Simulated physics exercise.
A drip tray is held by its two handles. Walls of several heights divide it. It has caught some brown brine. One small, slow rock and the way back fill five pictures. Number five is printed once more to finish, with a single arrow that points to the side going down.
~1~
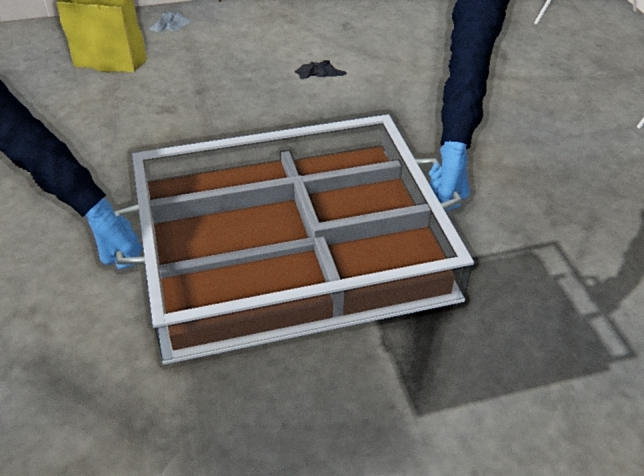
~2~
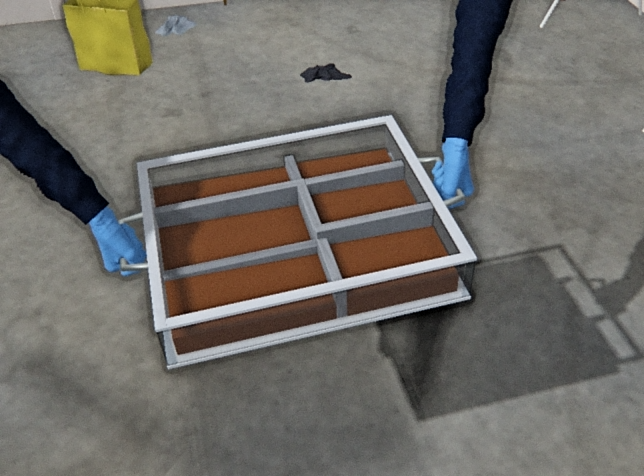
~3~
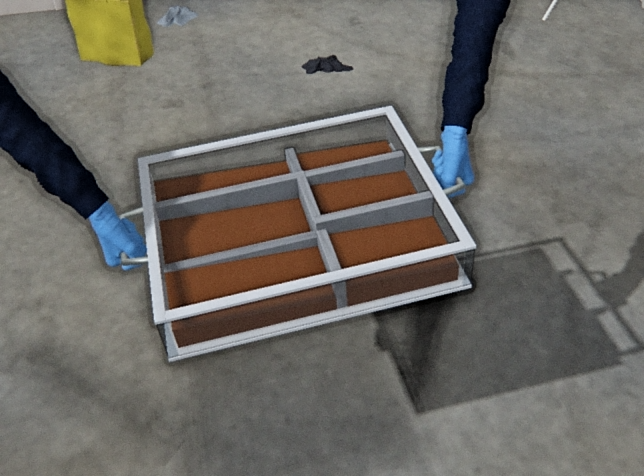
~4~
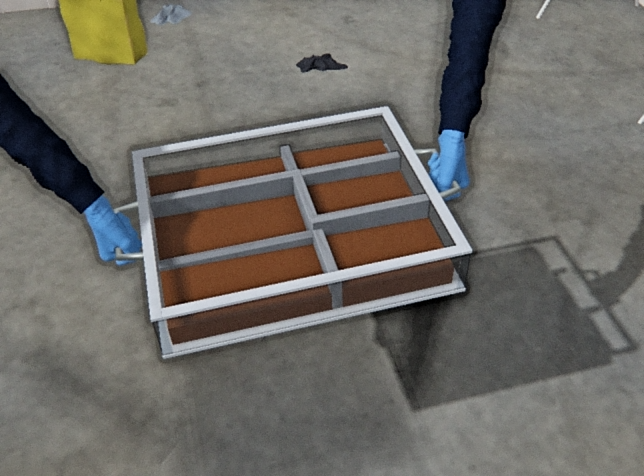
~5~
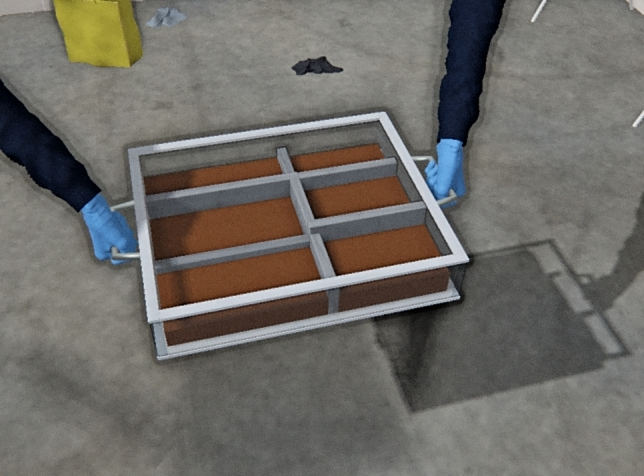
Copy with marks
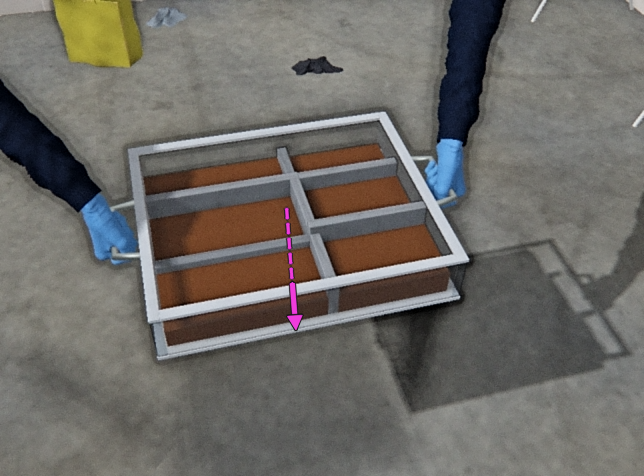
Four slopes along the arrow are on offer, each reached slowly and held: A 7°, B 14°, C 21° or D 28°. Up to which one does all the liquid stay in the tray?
C is the one.
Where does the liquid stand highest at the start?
The front right bay.
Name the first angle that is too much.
That would be D.
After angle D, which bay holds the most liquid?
That is the front left bay.
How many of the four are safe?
Three.
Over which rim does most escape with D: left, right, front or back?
The front rim.
The arrow ends at (295, 324).
With A, nothing spills; the front left bay holds the most.
With B, nothing spills; the front left bay holds the most.
With C, nothing spills; the front left bay holds the most.
With D, about 6 % goes over the rim.
